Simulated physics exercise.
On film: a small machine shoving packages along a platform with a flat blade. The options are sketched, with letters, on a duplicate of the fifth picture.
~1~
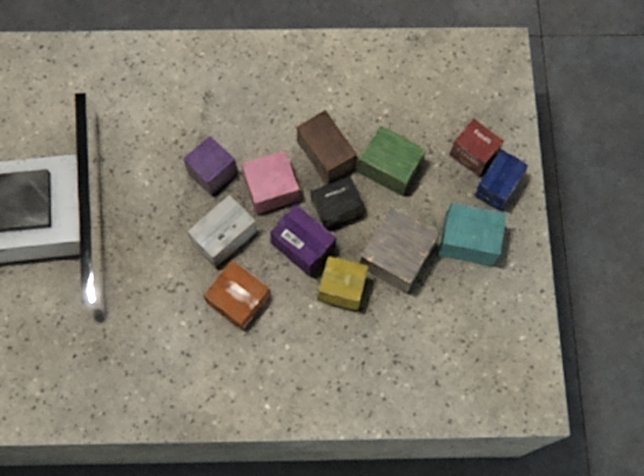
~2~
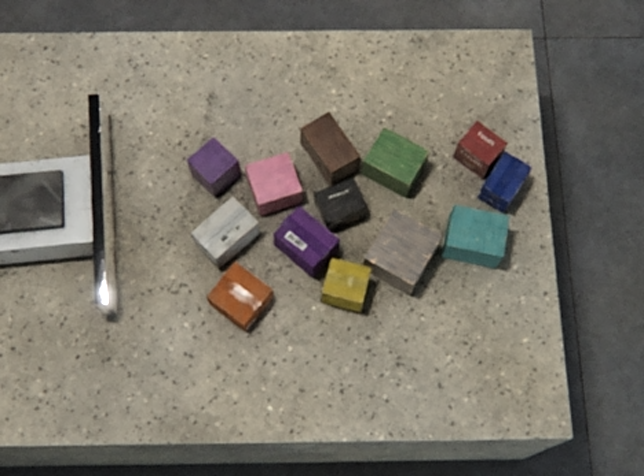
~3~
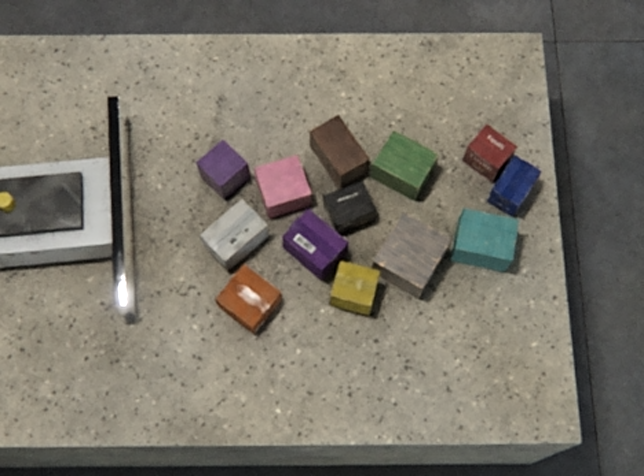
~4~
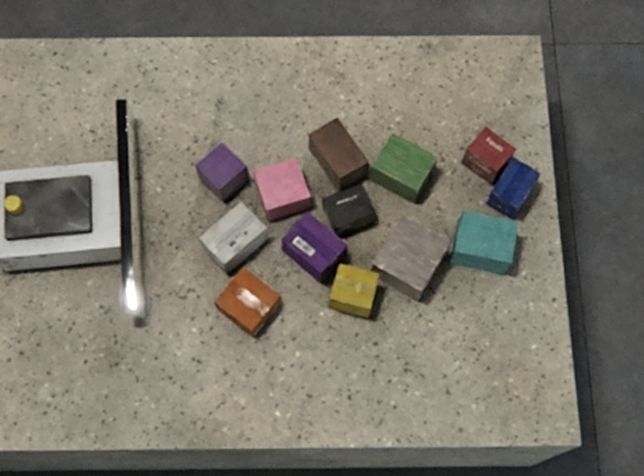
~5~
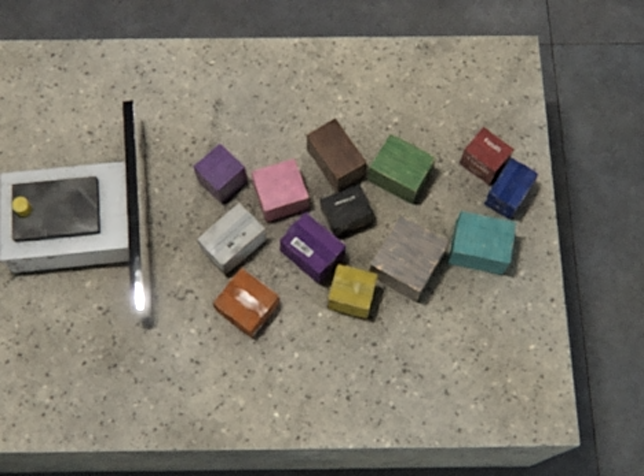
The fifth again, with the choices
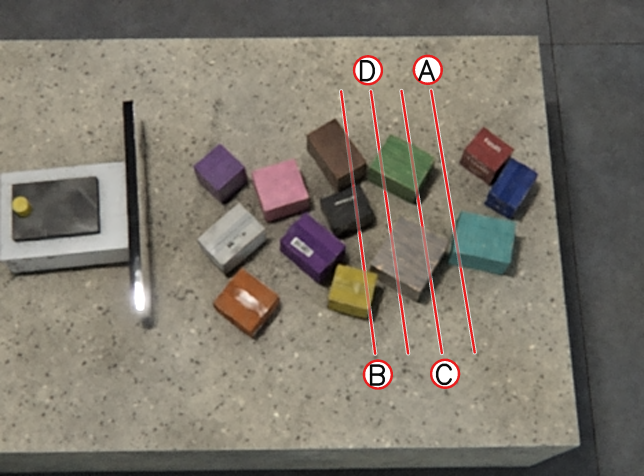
A small machine with a flat upright blade slid slowly rightward along a speckled grey platform, closing some of the gap to a cluster of colourful little boxes, which stayed put without being touched.
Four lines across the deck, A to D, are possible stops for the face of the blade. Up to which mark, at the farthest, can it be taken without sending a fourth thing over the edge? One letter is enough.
It should halt at A.
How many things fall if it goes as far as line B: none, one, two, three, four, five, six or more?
The count is none.
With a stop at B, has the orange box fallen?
No.
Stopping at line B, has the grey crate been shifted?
Yes.
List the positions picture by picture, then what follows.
Turquoise crate (472, 235); pink crate (271, 183); grey crate (399, 250), in the first picture.
Robot (27, 201); white parcel (226, 233), in the second picture.
Robot (46, 203); purple crate (224, 171), in the third picture.
Robot (55, 206); purple parcel (314, 248), in the fourth picture.
Robot (62, 208); blue parcel (511, 189); green crate (401, 169); black box (347, 212), in the fifth picture.
On the marked copy, A at (452, 215); B at (357, 216); C at (421, 215); D at (389, 215).
Taking A. A third of the way, robot (179, 206); brown crate (348, 150); yellow parcel (360, 295).
Two thirds of the way, robot (294, 205); turquoise crate (553, 253); blue parcel (518, 192).
When it is over, robot (384, 204); blue parcel over the edge; turquoise crate over the edge; two fallen.
As for the rest, B is within the limit but short; C is within the limit but short; D is within the limit but short.
